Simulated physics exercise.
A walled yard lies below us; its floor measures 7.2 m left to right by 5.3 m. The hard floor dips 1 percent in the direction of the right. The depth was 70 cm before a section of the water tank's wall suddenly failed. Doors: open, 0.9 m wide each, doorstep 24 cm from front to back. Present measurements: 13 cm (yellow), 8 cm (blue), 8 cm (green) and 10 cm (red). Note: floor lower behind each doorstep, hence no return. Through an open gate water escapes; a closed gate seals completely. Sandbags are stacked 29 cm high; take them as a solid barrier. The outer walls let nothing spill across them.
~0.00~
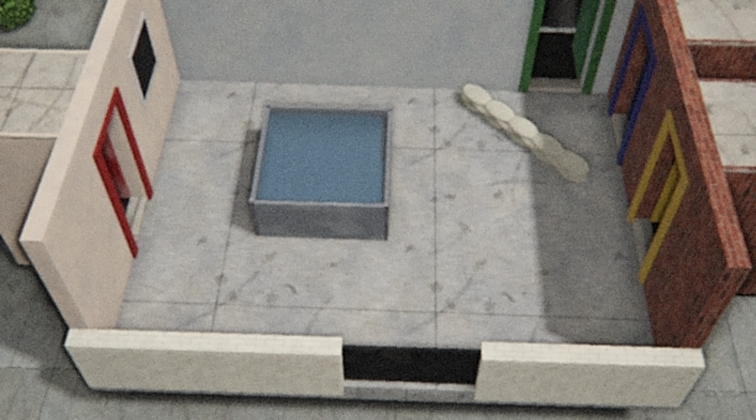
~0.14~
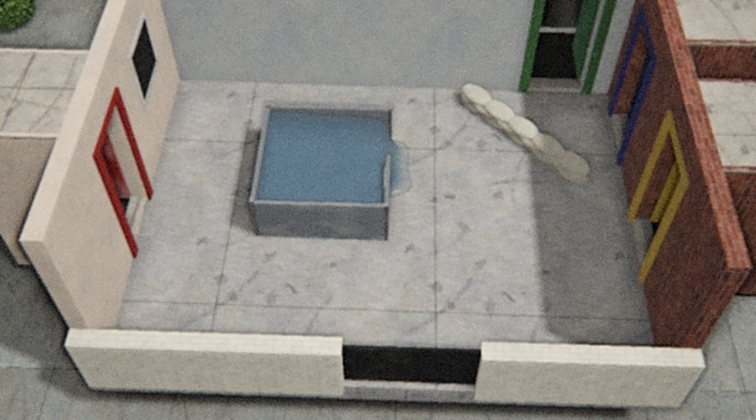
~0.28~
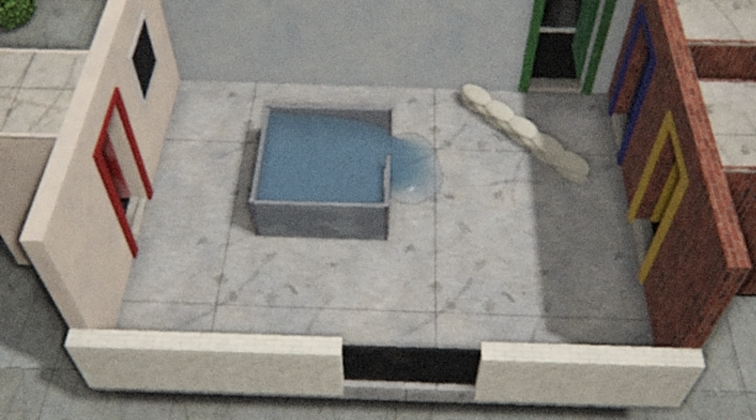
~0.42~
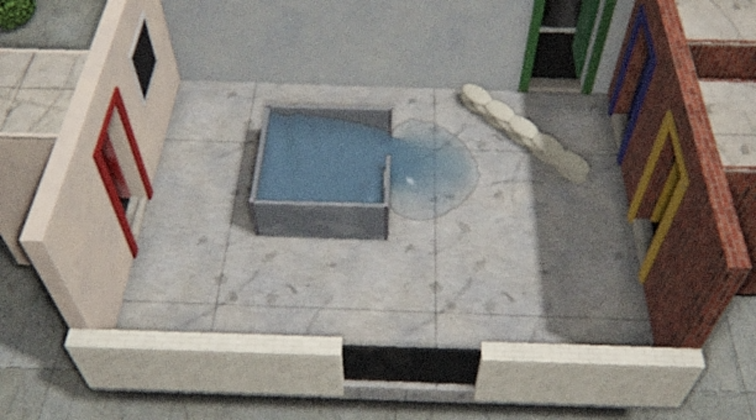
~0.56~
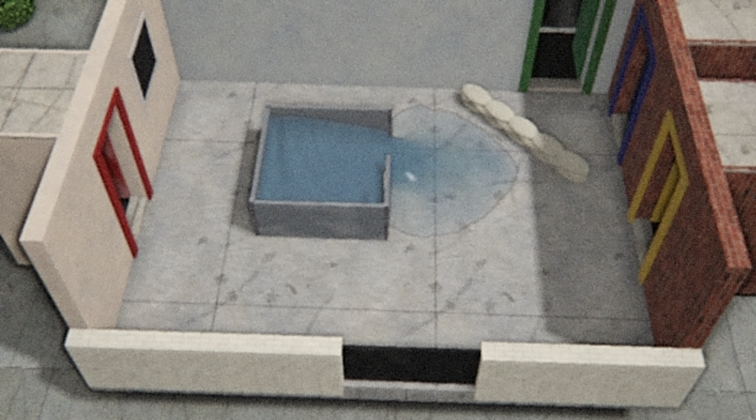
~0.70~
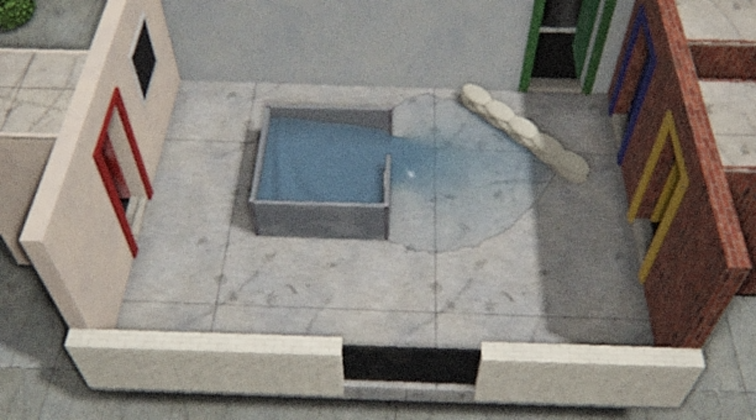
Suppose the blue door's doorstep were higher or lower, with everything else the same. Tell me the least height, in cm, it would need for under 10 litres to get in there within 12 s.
You would need roughly 6 cm.
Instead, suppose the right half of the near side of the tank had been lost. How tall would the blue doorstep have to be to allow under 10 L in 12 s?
The answer is some 9.5 cm.
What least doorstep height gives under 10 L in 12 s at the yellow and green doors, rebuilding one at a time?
About 25 cm at yellow and about 6.0 cm at green.
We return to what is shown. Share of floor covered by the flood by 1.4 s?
Wet: Close to 25 %.
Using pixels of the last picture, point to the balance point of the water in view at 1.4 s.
Look at about (378, 182) in the last view.
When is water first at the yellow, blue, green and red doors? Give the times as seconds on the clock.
Yellow = 1.4 s, blue = 2.2 s, green = 2.0 s, red = 7.0 s.
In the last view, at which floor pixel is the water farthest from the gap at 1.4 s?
Pixel: About (624, 244).
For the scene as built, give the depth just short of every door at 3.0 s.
Lab note, cm: Yellow 23; blue 2; green 2; red 0.
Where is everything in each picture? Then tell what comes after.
The first frame shows the water tank at (324, 157) is whole and still, 70 cm deep; the blue door at (630, 92) is dry.
In the second frame, the front is at (402, 189), 0.2 m from the gap at (387, 157); 0.2 m2 of floor is wet, 70 cm left at the back.
In the third frame, the front is at (438, 175), 0.8 m from the gap at (387, 158); 0.7 m2 of floor is wet, 70 cm left at the back.
In the fourth frame, the gap is at (387, 158), the front 1.3 m out at (473, 179); the back of the water tank holds 69 cm.
In the fifth frame, water pours out at (387, 158) and has run 1.9 m, to (511, 174); about 5 cm deep outside, 62 cm at the back.
In the sixth frame, the gap is at (387, 158), the front 2.5 m out at (550, 170); the back of the water tank holds 59 cm; the blue door at (630, 92), 3.7 m from the gap, is still 1.3 m from the nearest water.
After 1.4 s water covers 25 % of the floor, deepest (36 cm) near (493, 131); it has not reached the blue door.
After 3.0 s water covers 40 % of the floor, deepest (38 cm) near (646, 368); 2 cm at the blue door, 0 litres in over its 8 cm doorstep.
After 12.0 s water covers 95 % of the floor, deepest (10 cm) near (598, 96); 7 cm at the blue door, 1 litre in over its 8 cm doorstep.
At the blue door as built, the water arrived by 2.3 s and peaked near 8 cm at 6.8 s.
Run again over the same 12 s with other heights there, 20 litres in over 5 cm, 5 litres over 6.5 cm. The limit of 10 litres is kept from about 6 cm up.
